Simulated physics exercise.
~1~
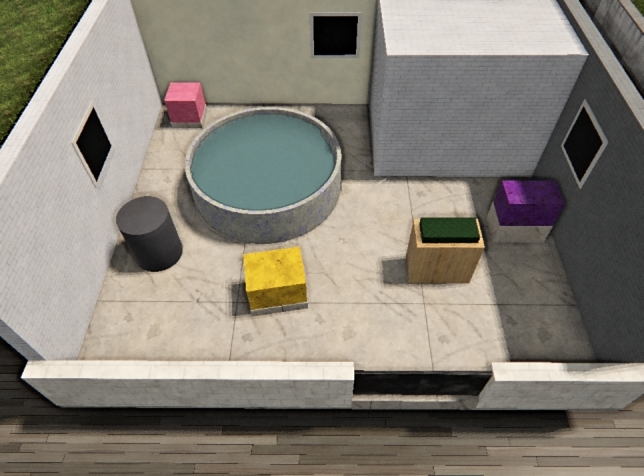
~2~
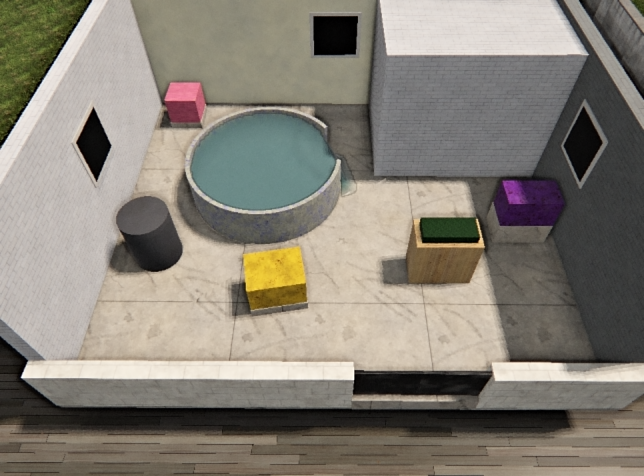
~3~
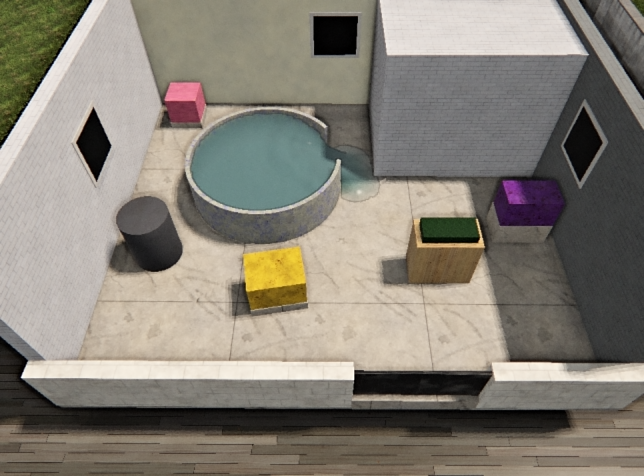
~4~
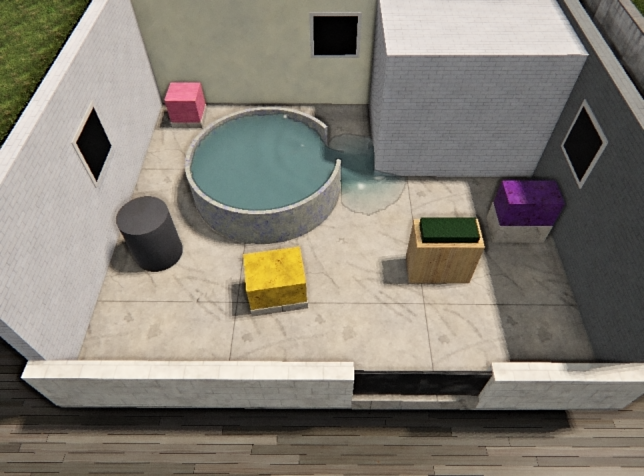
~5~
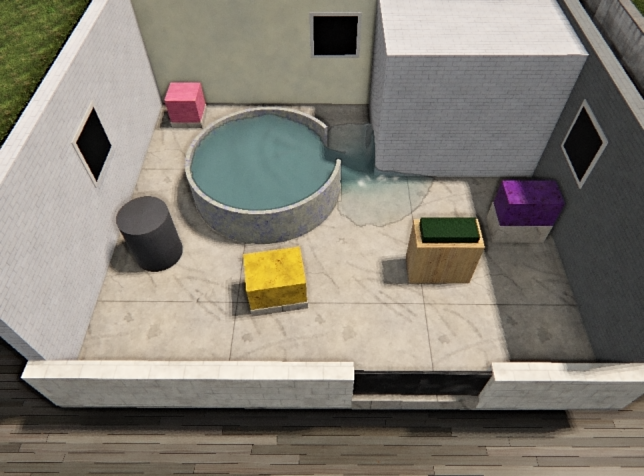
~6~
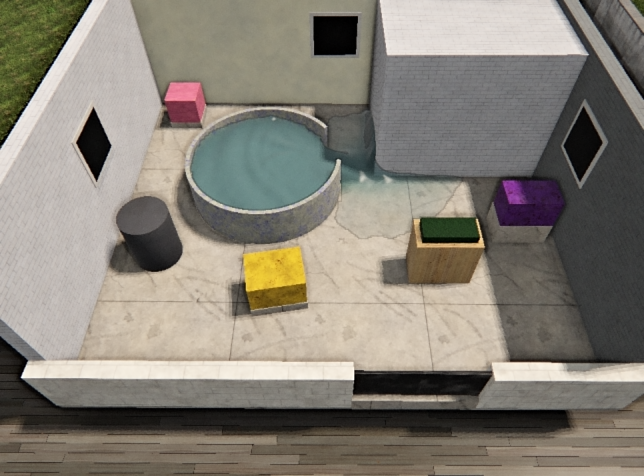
A walled, L-shaped yard with a pale paved floor is seen from high above, the view staying still. A round pool of teal water stands left of centre, with a pink box behind, a dark grey cylinder and yellow box nearer, and green-topped and purple boxes to the right. Water breaks out through the pool's right side and spreads rightward in a thin sheet along the white block.
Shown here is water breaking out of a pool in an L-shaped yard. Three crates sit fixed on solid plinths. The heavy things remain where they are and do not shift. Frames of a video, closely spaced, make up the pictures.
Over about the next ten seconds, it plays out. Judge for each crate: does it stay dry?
Outcome: The yellow crate will be out of the flood; the pink crate will be reached by the flood; the purple crate will be out of the flood.
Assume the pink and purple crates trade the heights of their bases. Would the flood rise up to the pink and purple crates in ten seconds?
Briefly, the pink crate is left untouched and the purple crate is inundated.
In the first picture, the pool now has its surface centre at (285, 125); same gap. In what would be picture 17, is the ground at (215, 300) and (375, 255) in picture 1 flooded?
The first is not reached, and then the second is wetted.
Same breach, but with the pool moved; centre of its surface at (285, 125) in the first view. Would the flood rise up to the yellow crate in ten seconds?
The yellow one stays clear.
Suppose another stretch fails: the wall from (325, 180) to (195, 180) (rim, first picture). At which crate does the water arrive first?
First in line is the yellow crate.
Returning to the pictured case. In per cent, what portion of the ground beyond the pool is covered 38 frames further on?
It comes out near 85 percent.
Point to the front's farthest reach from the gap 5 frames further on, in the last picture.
I would point to (540, 221).
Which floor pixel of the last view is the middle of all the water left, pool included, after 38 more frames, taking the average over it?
Somewhere near (311, 201).
A moment on, water covers 20 % of the floor; the yellow crate not reached, the pink crate not reached, the purple crate water round its plinth.
Next, water covers 35 % of the floor; the yellow crate not reached, the pink crate water round its plinth, the purple crate water round its plinth.
Then, water covers 55 % of the floor; the yellow crate not reached, the pink crate water round its plinth, the purple crate water round its plinth.
Later, water covers 85 % of the floor; the yellow crate water round its plinth, the pink crate water round its plinth, the purple crate water round its plinth.
In the end, water covers 100 % of the floor; the yellow crate stayed above the water, the pink crate was topped, the purple crate stayed above the water.
